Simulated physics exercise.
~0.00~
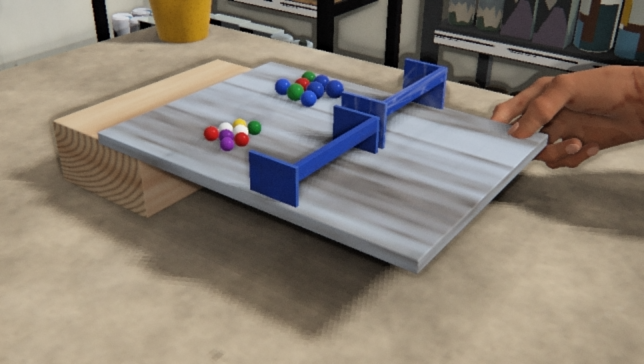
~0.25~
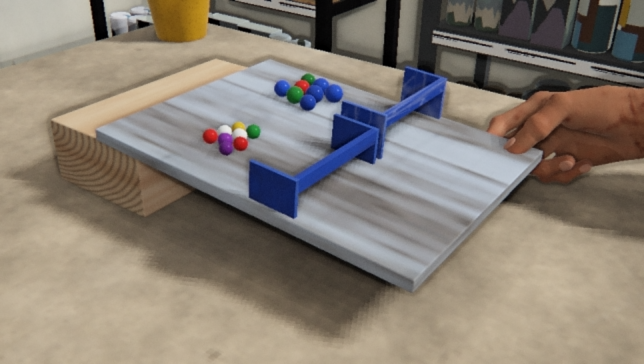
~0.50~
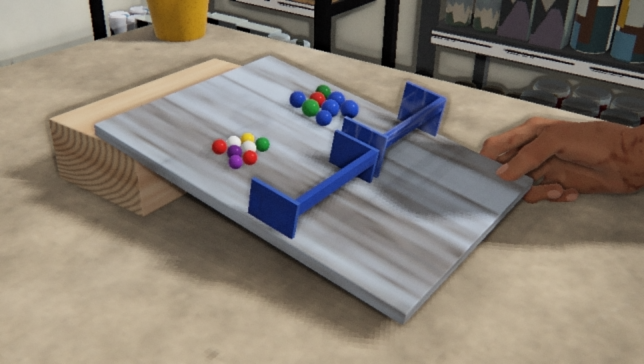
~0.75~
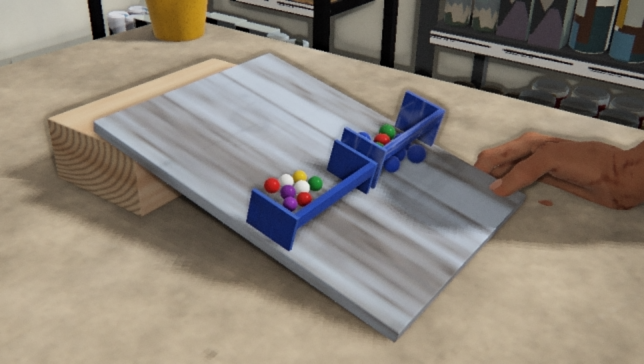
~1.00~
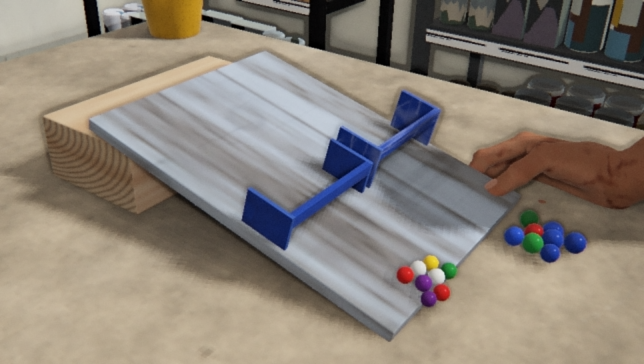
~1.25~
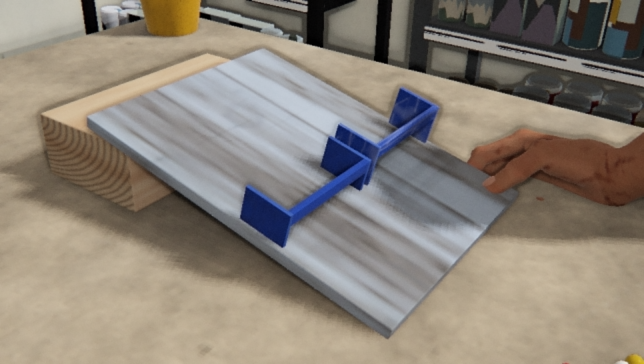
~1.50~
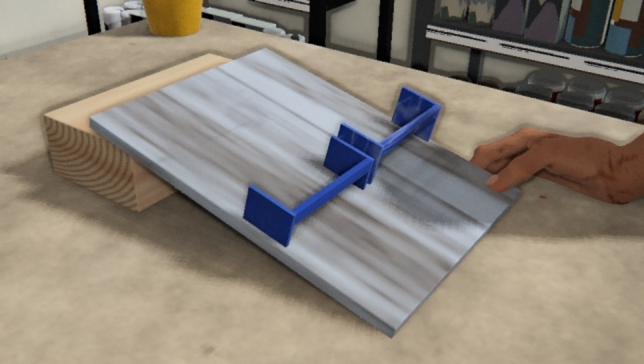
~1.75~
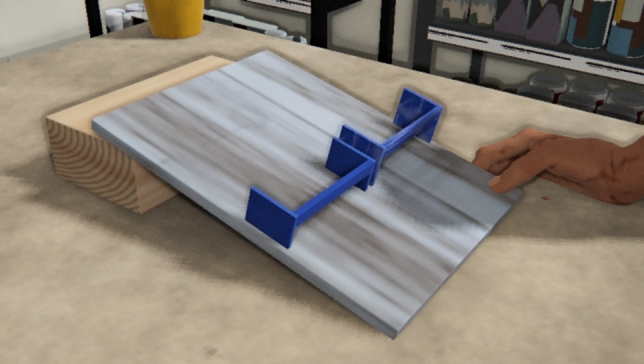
On a mottled beige counter, seen from slightly above by a gently swaying camera, a grey wood-grain board rests on a pale wooden block at left, with a yellow pot behind. A hand at right holds the board's other end, and two blue bars on feet stand across it, with two clusters of small coloured balls farther up. The hand lowers its end, and the slope steepens. Both clusters slide down toward the bars, pass beneath them and leave the board at the lower right. The balls go out of view, leaving the tilted board empty except for the bars, the hand still at its edge.
